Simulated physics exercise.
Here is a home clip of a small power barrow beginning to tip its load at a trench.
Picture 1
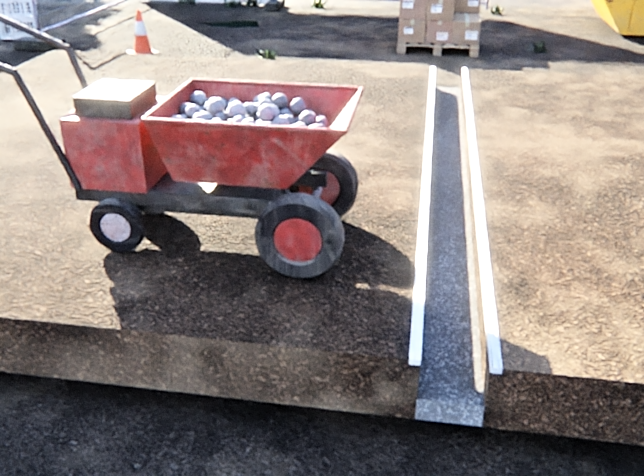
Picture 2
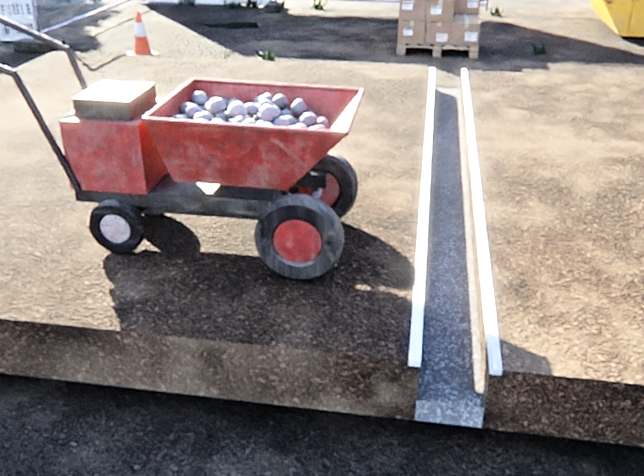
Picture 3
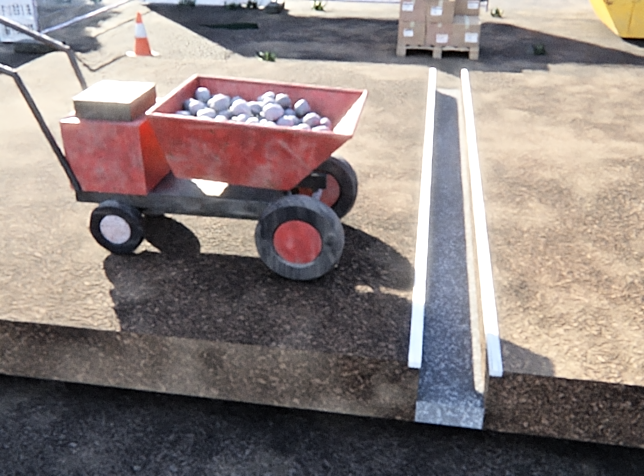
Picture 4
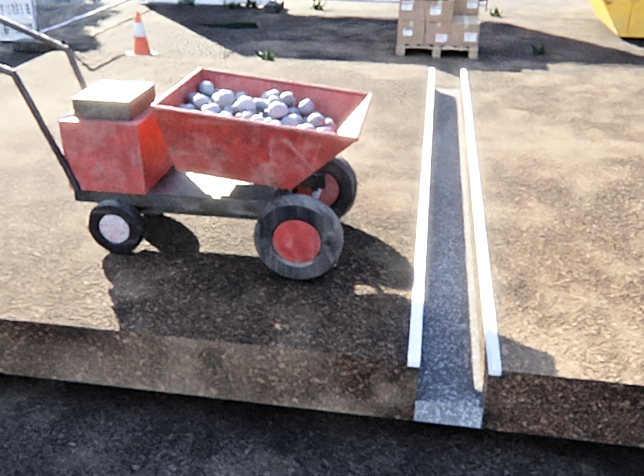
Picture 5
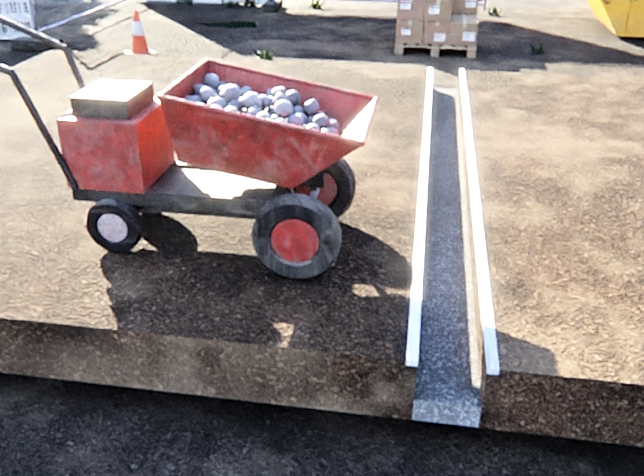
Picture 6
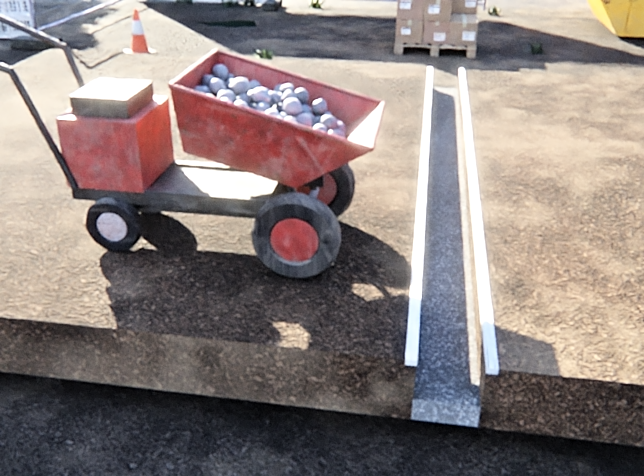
Red skip of a small power barrow loaded with grey cobbles tilting gradually towards a narrow trench on the right.
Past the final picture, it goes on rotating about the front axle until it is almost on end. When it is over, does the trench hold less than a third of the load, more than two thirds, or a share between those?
Pretty sure the trench share falls in the top band, so past two thirds.
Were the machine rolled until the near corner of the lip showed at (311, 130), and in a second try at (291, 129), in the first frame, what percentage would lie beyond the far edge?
The first spot yields roughly 0 percent, the second roughly 0 percent.
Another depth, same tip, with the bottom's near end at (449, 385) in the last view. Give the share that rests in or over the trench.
I'd put it at about 60 in a hundred.
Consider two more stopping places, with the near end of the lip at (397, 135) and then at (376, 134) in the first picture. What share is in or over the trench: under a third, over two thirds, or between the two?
Log - stop 1: Less than a third. Stop 2: Between a third and two thirds.
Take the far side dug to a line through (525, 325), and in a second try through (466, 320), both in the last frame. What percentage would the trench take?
In order, some 100 and some 50 percent.
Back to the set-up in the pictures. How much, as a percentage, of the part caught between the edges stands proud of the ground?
Around 15 in a hundred.
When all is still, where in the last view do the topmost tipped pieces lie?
The top settles at about (452, 252).
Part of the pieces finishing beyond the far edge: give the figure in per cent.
Result: Some 15 % of the load.
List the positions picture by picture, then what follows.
Lip of the skip at (345, 132), level; top of the load at (237, 110), round cobbles; first edge of the trench at (418, 314); far edge at (492, 321), the trench under half as wide as the skip, and about half as deep as wide, in the first picture.
Lip of the skip at (346, 134), level; top of the load at (238, 111), in the second picture.
Lip of the skip at (350, 137), tipped barely; top of the load at (225, 117), in the third picture.
Lip of the skip at (356, 140), tipped a little; top of the load at (229, 112), in the fourth picture.
Lip of the skip at (362, 144), tipped a little; top of the load at (234, 106), in the fifth picture.
Lip of the skip at (371, 150), tipped clearly; top of the load at (227, 98); first edge of the trench at (414, 315); far edge at (488, 322), in the sixth picture.
Soon, skip tipped steeply; all in the skip.
A while on, skip tipped right over; about two thirds in the skip; about a quarter in or heaped over the trench; a small part falling.
Towards the end, skip tipped right over; a small part in the skip; a stray few short of the trench; most in or heaped over the trench; a small part beyond it.
Finally, skip tipped right over; a stray few in the skip; a stray few short of the trench; most in or heaped over the trench; a small part beyond it.
